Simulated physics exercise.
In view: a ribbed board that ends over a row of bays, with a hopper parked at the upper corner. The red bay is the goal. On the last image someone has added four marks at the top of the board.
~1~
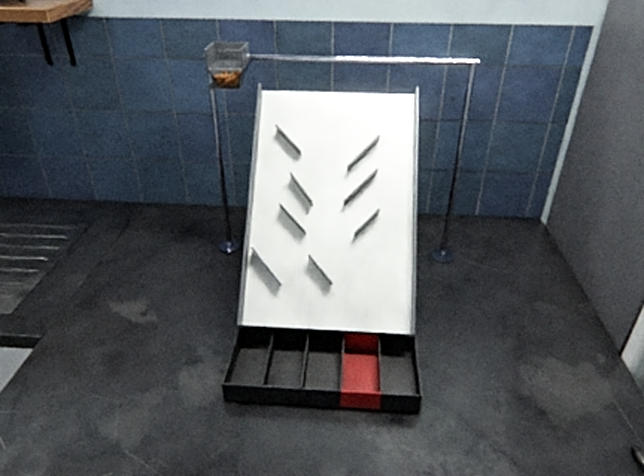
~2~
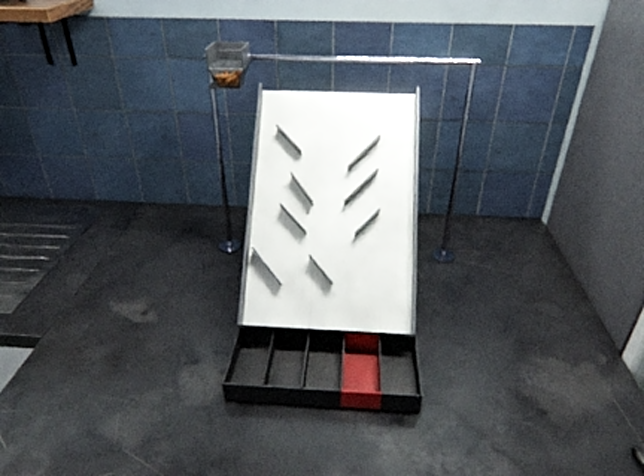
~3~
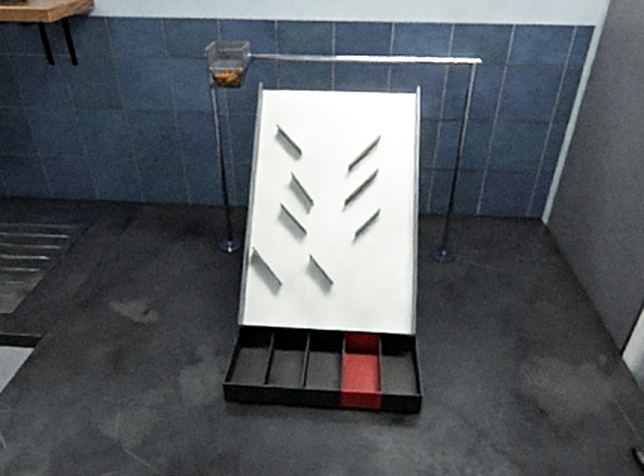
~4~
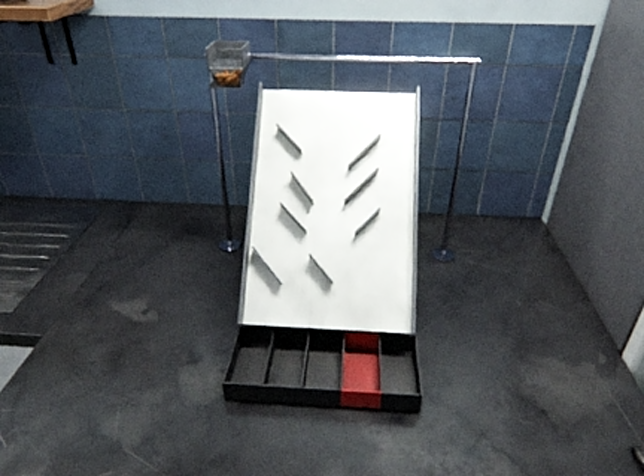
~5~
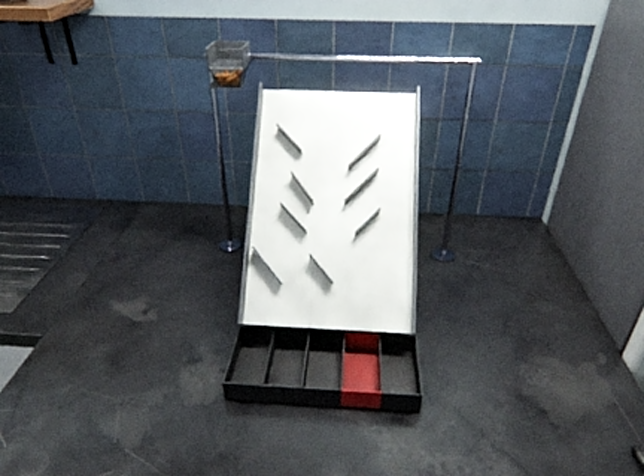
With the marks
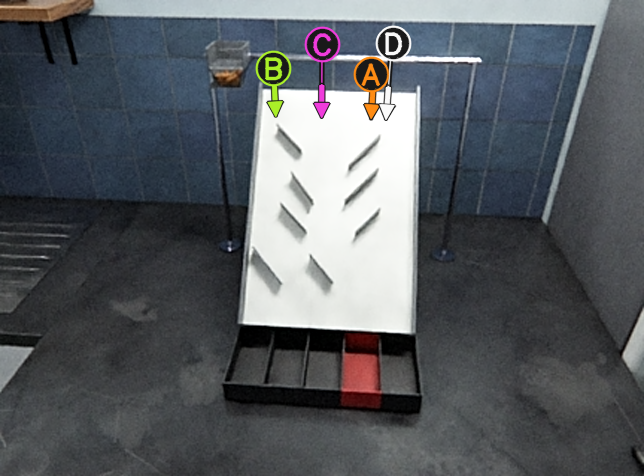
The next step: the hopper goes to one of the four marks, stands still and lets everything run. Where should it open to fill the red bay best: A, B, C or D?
It is C.
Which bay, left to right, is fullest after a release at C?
The fourth.
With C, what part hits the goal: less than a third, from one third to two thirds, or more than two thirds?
It is more than two thirds.
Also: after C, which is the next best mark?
The answer is A.
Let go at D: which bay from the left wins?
The fifth.
On the marked copy, mark A meets the board at (371, 113); mark B meets the board at (275, 111); mark C meets the board at (321, 112); mark D meets the board at (386, 114).
For mark A, roughly two thirds in the red bay, roughly a third in other bays, just a few outside the box.
For mark B, roughly a quarter in the red bay, the larger part in other bays.
For mark C, the larger part in the red bay, about a tenth in other bays.
For mark D, about a tenth in the red bay, the larger part in other bays, about a tenth outside the box.
